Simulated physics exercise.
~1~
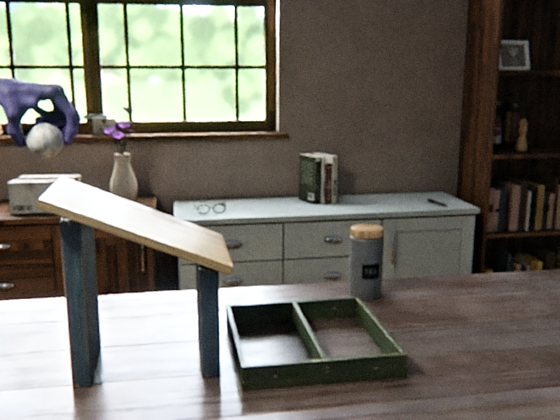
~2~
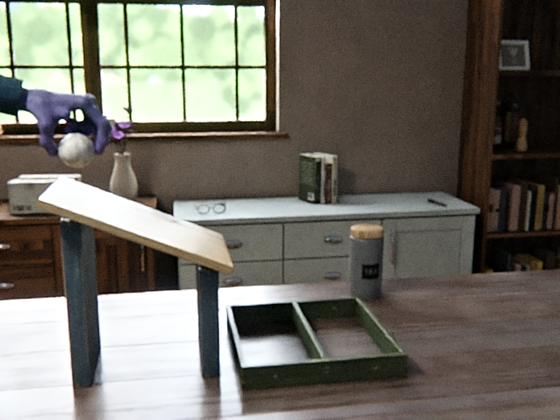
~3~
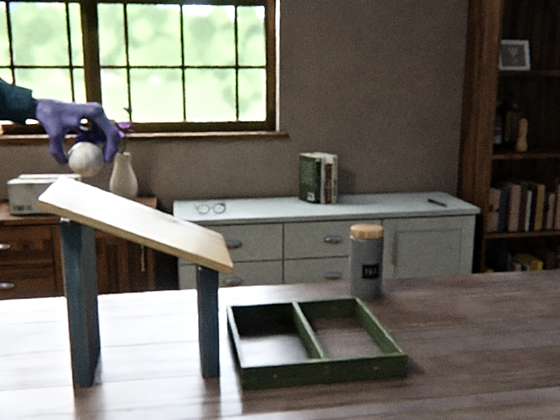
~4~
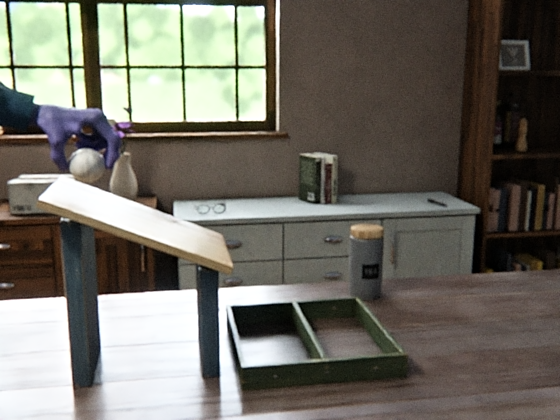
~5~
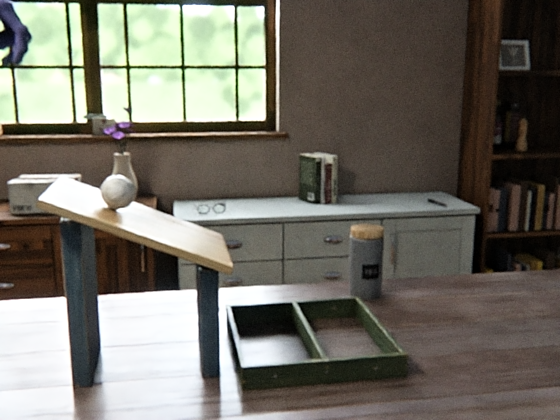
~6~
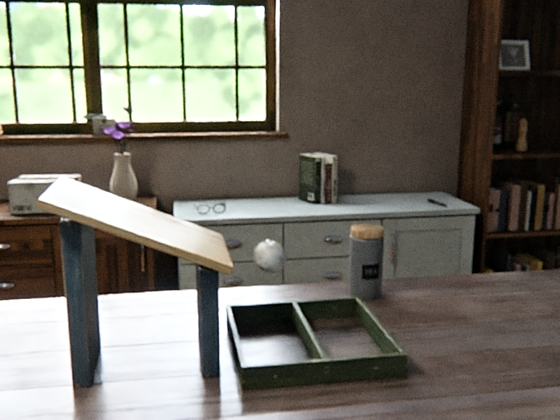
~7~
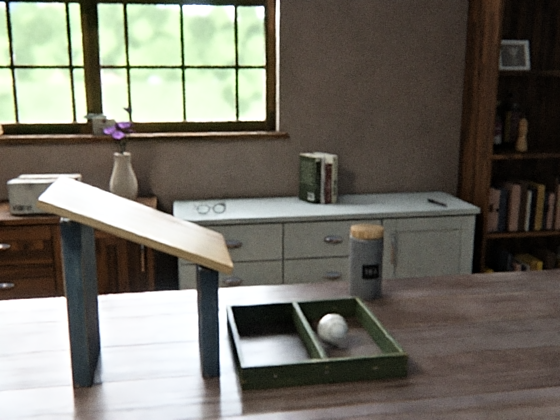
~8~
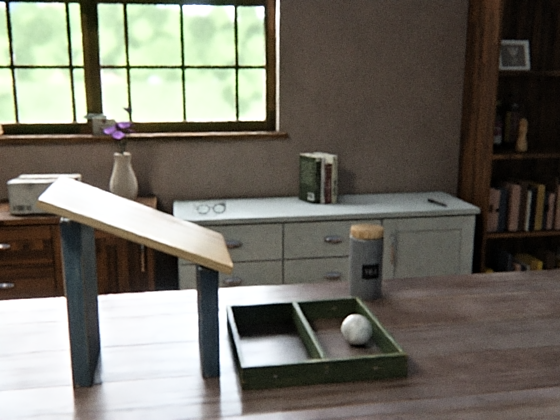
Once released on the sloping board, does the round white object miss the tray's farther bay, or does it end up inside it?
It ends up inside the farther bay of the green tray, having gone off the low end of the board and past the nearer bay.
